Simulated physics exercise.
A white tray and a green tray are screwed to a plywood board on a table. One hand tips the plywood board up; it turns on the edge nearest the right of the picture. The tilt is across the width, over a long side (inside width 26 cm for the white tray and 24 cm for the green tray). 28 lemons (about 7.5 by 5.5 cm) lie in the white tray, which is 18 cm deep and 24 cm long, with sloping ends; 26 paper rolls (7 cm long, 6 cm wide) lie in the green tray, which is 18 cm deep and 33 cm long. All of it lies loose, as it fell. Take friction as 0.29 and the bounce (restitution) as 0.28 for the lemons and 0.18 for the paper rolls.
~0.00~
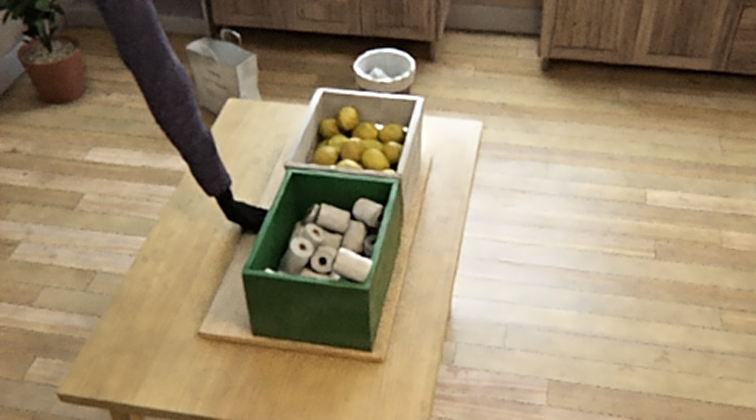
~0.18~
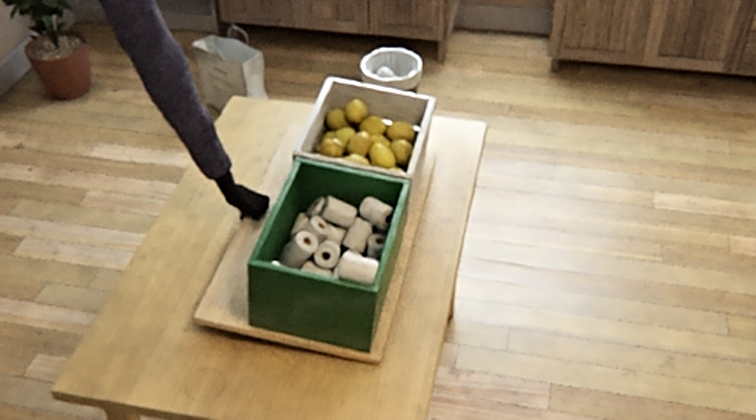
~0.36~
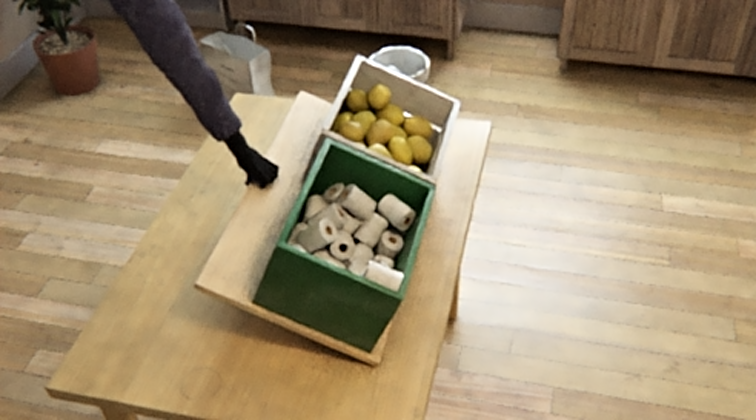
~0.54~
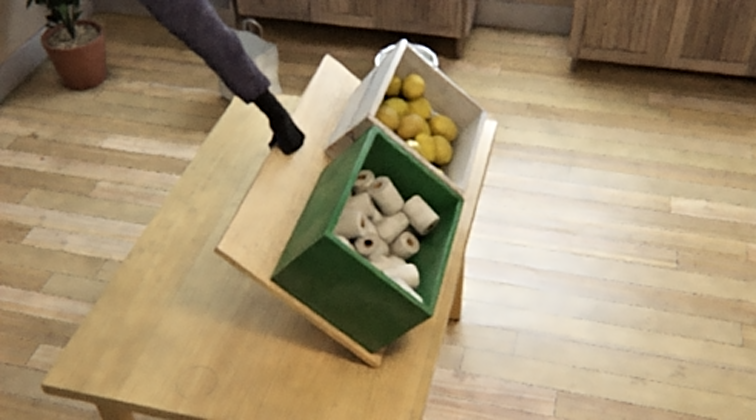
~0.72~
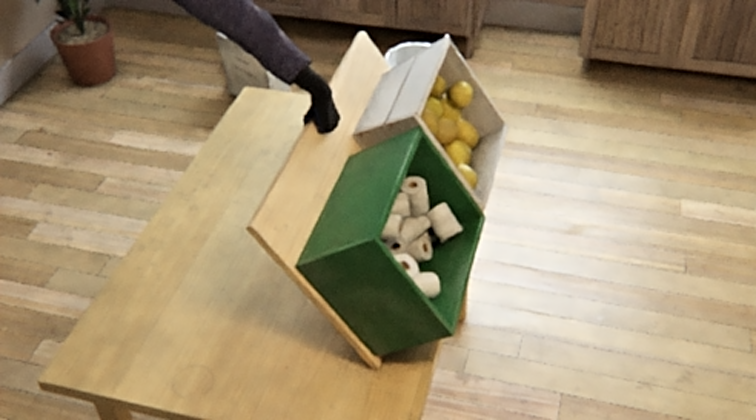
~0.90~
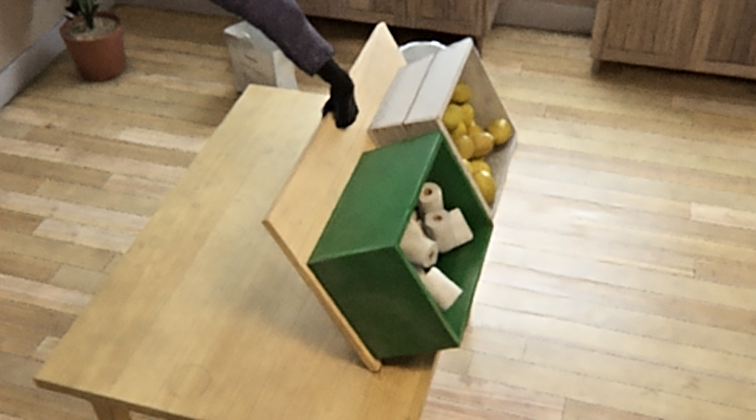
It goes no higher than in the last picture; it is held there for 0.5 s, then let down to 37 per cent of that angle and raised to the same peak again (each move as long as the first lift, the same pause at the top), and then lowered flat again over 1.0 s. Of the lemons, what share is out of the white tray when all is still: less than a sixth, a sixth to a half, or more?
Out of the white tray go fewer than one in six of the lemons.
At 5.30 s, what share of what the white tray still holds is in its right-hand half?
Some 60 per cent.
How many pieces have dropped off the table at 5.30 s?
Some 0 pieces.
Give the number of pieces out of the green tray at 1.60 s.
About: Green tray 0.
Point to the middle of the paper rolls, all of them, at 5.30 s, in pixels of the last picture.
Near (342, 274).
After 1.60 s, tilt 57°; 0 of 28 out of the white tray and 0 of 26 out of the green tray.
After 2.49 s, tilt 27°; 0 of 28 out of the white tray and 0 of 26 out of the green tray.
After 3.72 s, tilt 62°; 0 of 28 out of the white tray and 0 of 26 out of the green tray.
Final count (at 5.30 s), 0 of 28 out of the white tray and 0 of 26 out of the green tray. Asked share, 0 of 28, 0 per cent.
